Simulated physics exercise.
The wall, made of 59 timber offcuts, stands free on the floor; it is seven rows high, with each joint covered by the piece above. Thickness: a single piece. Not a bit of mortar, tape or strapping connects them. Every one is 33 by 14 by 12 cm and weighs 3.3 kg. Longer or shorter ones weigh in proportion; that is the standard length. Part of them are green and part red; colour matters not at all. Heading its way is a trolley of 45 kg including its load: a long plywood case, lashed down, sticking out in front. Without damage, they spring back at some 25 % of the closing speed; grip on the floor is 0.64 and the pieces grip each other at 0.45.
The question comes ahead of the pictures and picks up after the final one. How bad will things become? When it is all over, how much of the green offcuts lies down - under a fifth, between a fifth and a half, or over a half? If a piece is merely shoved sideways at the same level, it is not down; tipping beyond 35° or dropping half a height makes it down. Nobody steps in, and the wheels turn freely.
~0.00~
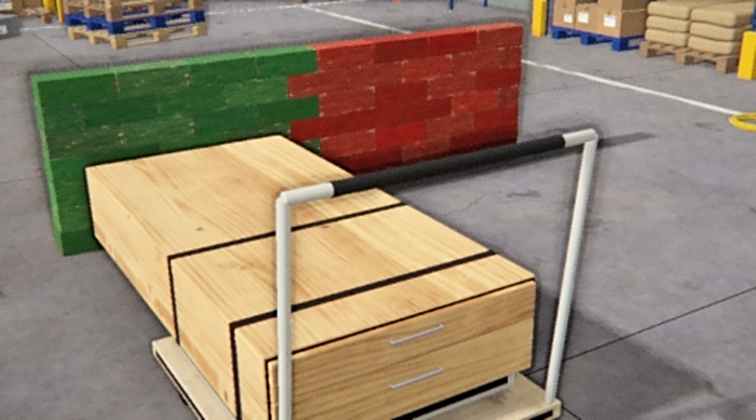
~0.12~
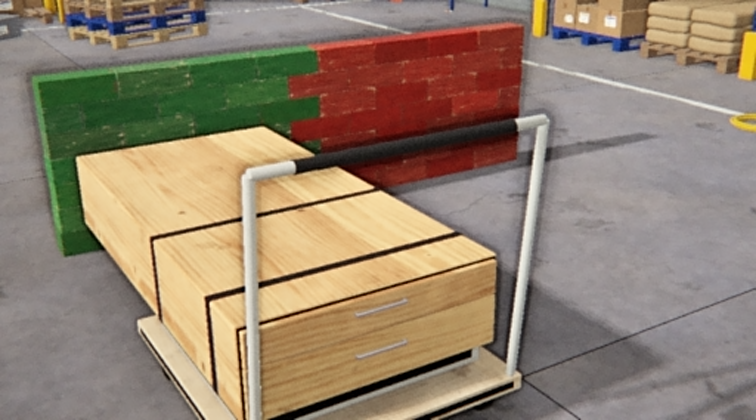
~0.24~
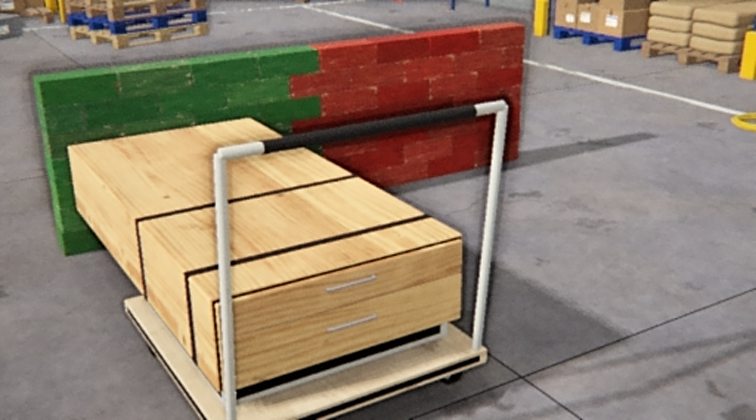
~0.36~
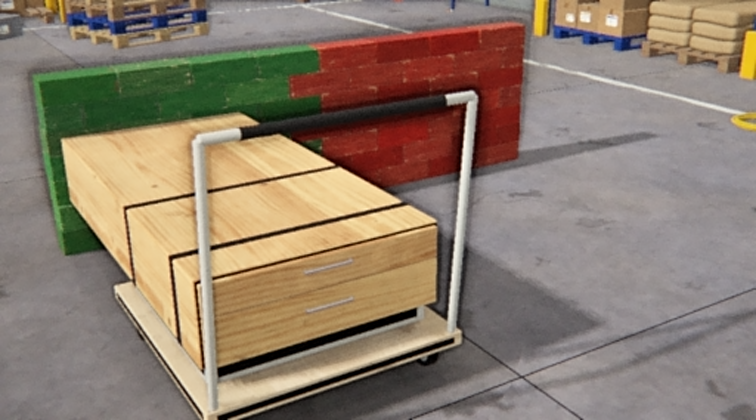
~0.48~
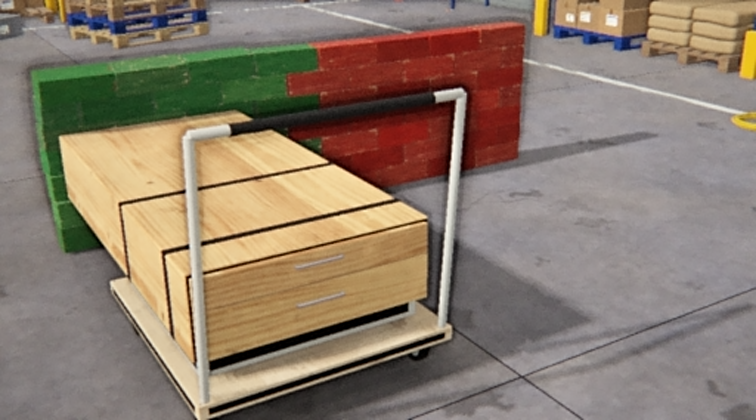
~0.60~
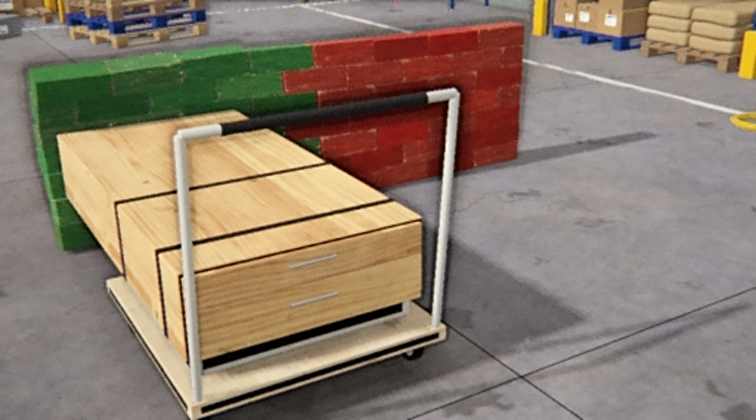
Down at the end: Over a half.
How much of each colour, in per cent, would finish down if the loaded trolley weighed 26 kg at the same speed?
Down by colour: Green 0, red 0 per cent.
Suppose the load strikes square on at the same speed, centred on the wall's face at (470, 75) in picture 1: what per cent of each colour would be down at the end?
Green 0%, red 50%.
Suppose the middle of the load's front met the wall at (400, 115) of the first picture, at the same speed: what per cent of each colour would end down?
For green it's 10 per cent, for red 70 per cent.
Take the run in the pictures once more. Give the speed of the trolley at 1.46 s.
Its speed is around 0.0 m/s.
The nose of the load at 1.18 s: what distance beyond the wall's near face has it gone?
Roughly 10 cm past it.
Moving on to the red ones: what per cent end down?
For red, 10 per cent end down.
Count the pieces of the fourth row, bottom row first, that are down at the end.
The number that finish down is 4.
After 0.78 s, load 10 cm past the wall's line, still rolling; none of the 28 green offcuts down (0 of 59 in all colours); top green offcut 18° from how it stood; top red offcut 18° from how it stood.
After 1.00 s, load 12 cm past the wall's line, stopped; 19 of the 28 green offcuts down (21 of 59 in all colours); top green offcut 40° from how it stood, 6 cm lower; top red offcut 40° from how it stood.
After 1.18 s, load 12 cm past the wall's line, stopped; 19 of the 28 green offcuts down (21 of 59 in all colours); top green offcut 73° from how it stood, 31 cm lower; top red offcut 70° from how it stood, 19 cm lower.
After 1.46 s, load 12 cm past the wall's line, stopped; 19 of the 28 green offcuts down (21 of 59 in all colours); top green offcut upside down; top red offcut on its side.
In the end (2.4 s), load 12 cm past the wall's line, stopped; 19 of the 28 green offcuts down (21 of 59 in all colours); top green offcut upside down; top red offcut upside down. That is 68 per cent. From the last view, middles, top green offcut near (275, 150), top red offcut near (393, 148).
